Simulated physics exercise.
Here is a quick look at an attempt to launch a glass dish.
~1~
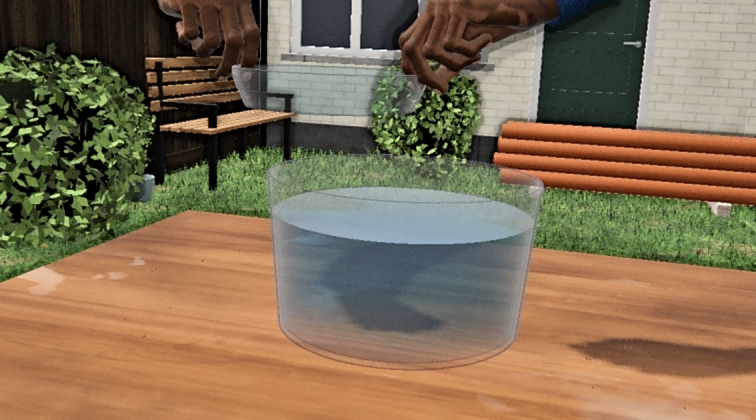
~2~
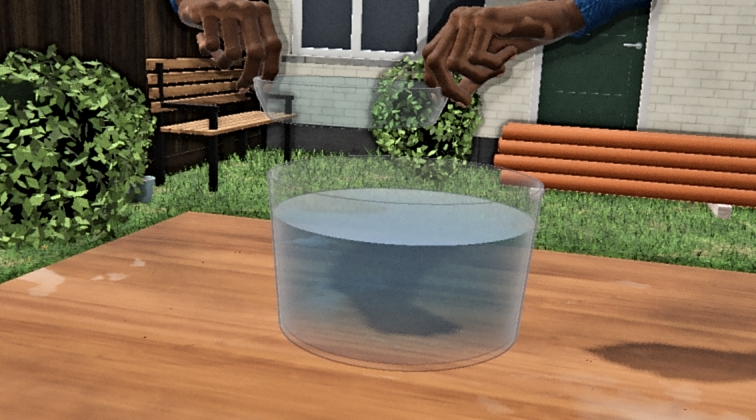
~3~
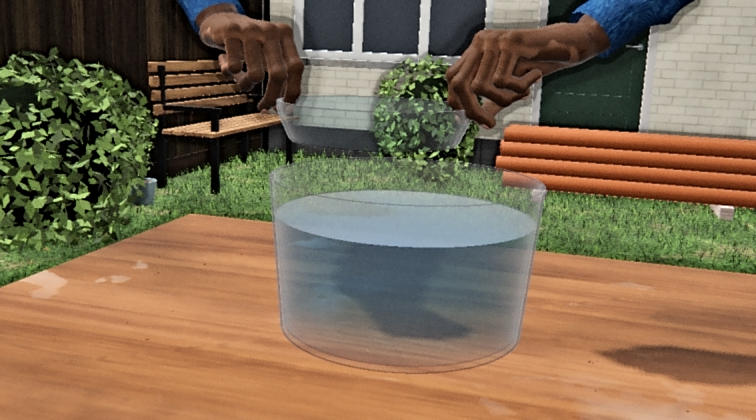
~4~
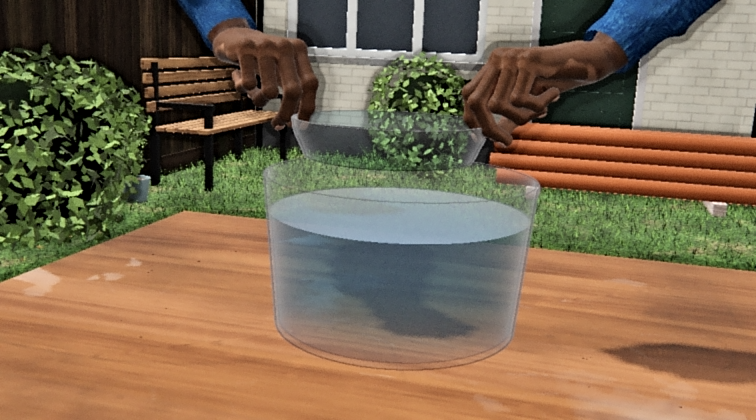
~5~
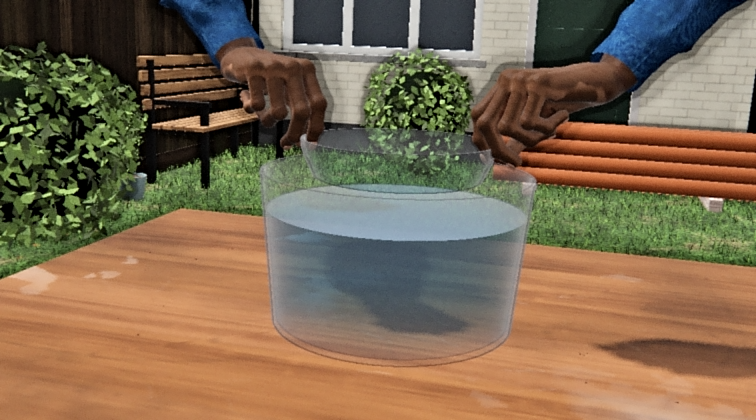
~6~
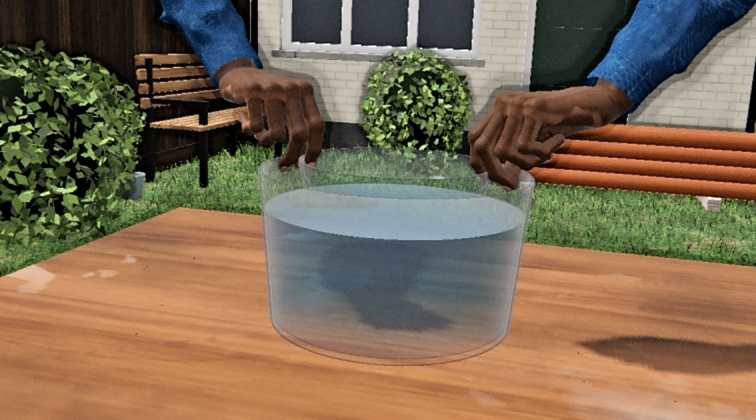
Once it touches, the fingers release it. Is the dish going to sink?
No, it stays up.
A moment on, the dish dips into the water.
Further on, it bobs and steadies.
When it is over, the dish floats with about half of its side showing.
